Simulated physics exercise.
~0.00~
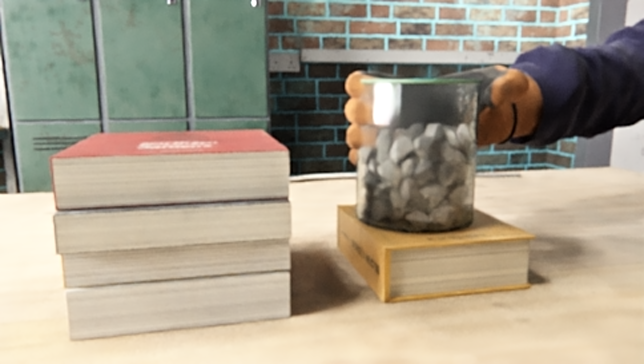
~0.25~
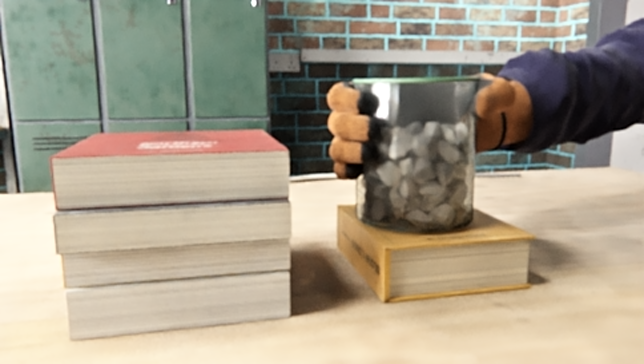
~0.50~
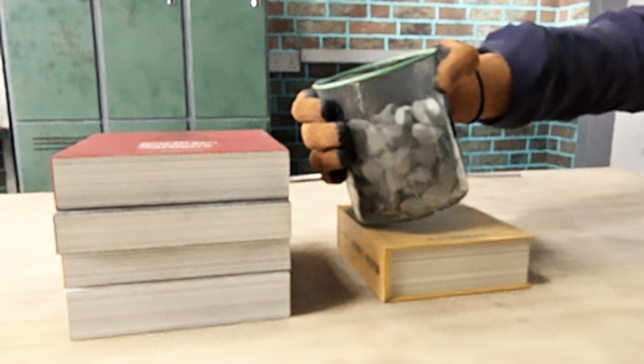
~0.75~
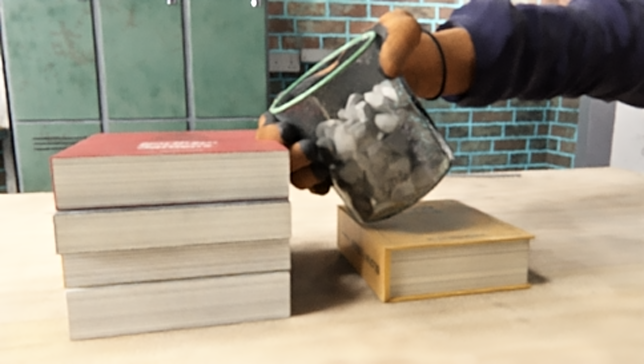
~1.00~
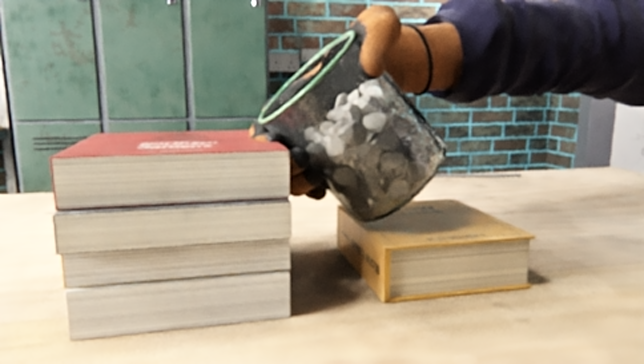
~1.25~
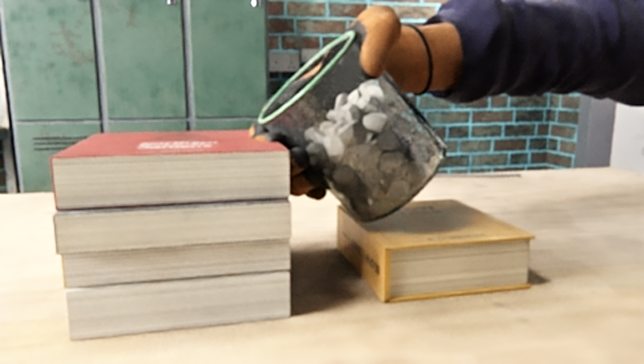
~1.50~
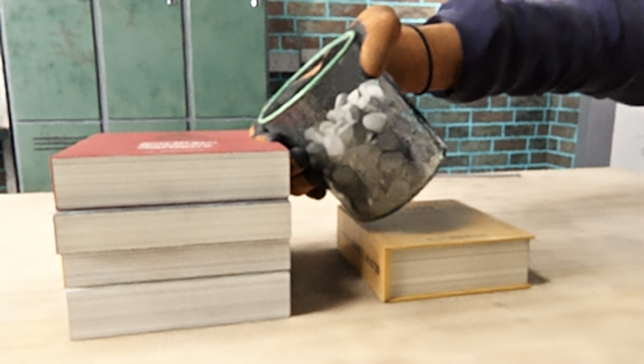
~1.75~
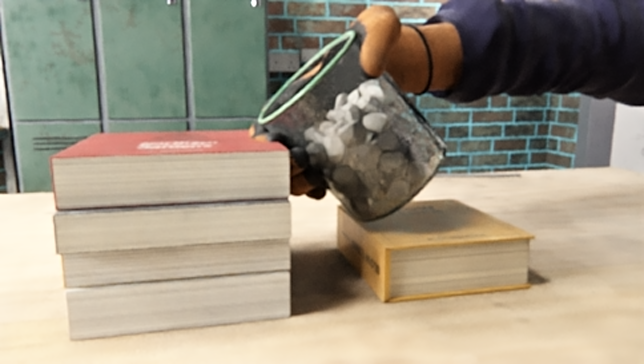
We see a hand holding a glass jar partly filled with grey stones upright on a yellow book, then tipping it left until it leans against a stack of books with a red cover on top, where it stays tilted, still held, with the stones inside.
